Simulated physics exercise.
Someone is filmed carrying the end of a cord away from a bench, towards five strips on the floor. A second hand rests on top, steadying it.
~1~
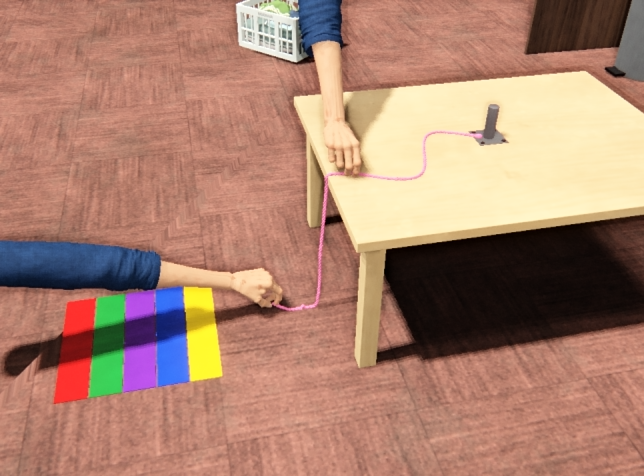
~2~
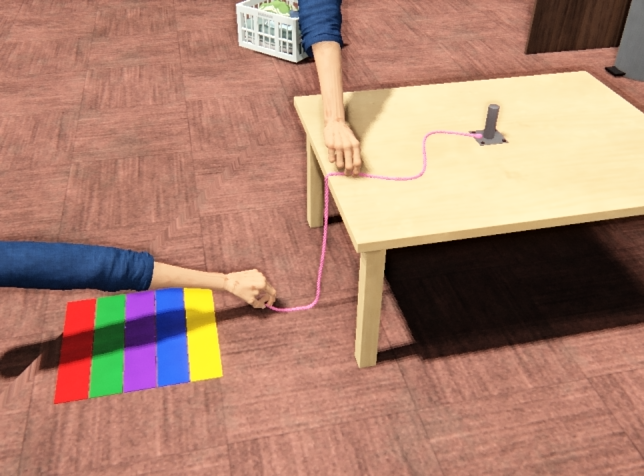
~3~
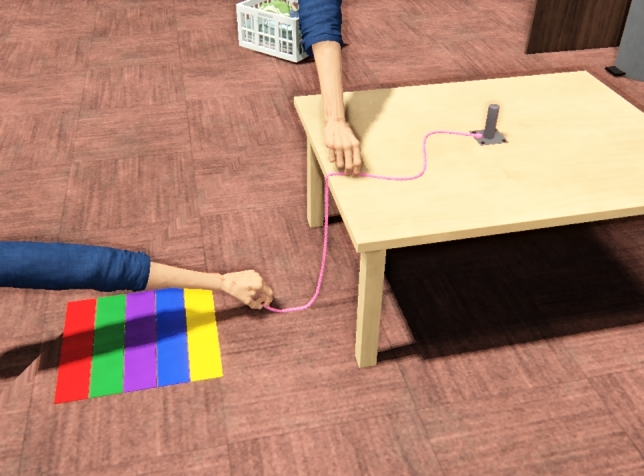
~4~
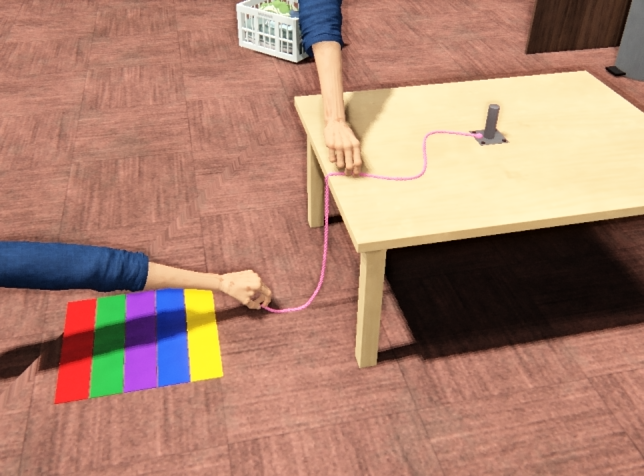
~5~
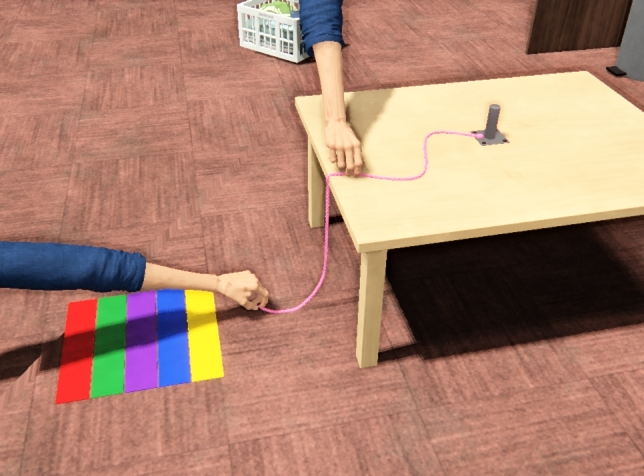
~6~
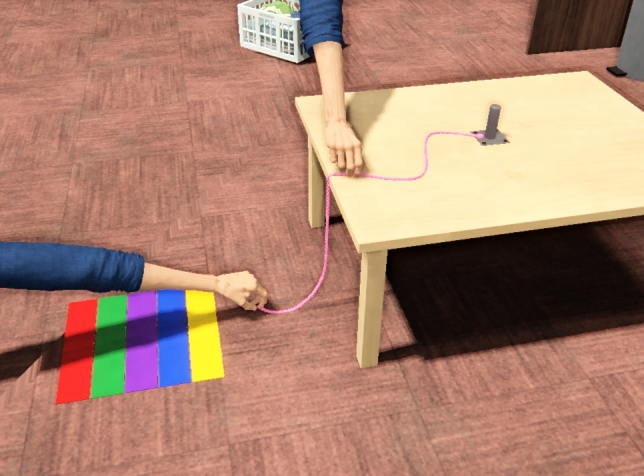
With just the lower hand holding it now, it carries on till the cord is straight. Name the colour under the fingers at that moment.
Green.
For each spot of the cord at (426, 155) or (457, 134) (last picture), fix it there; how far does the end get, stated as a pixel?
I'd say about (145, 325) for the first and about (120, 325) for the second.
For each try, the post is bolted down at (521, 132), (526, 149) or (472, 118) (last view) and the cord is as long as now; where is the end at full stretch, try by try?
In order, near (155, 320), (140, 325) and (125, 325).
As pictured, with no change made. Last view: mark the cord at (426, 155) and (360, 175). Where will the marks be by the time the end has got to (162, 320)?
(397, 155), then (323, 198).
Soon after, end near (162, 320); over blue.
After that, end near (130, 325); over purple.
At the stop, end near (110, 328); over green. It gets as far as the green strip.
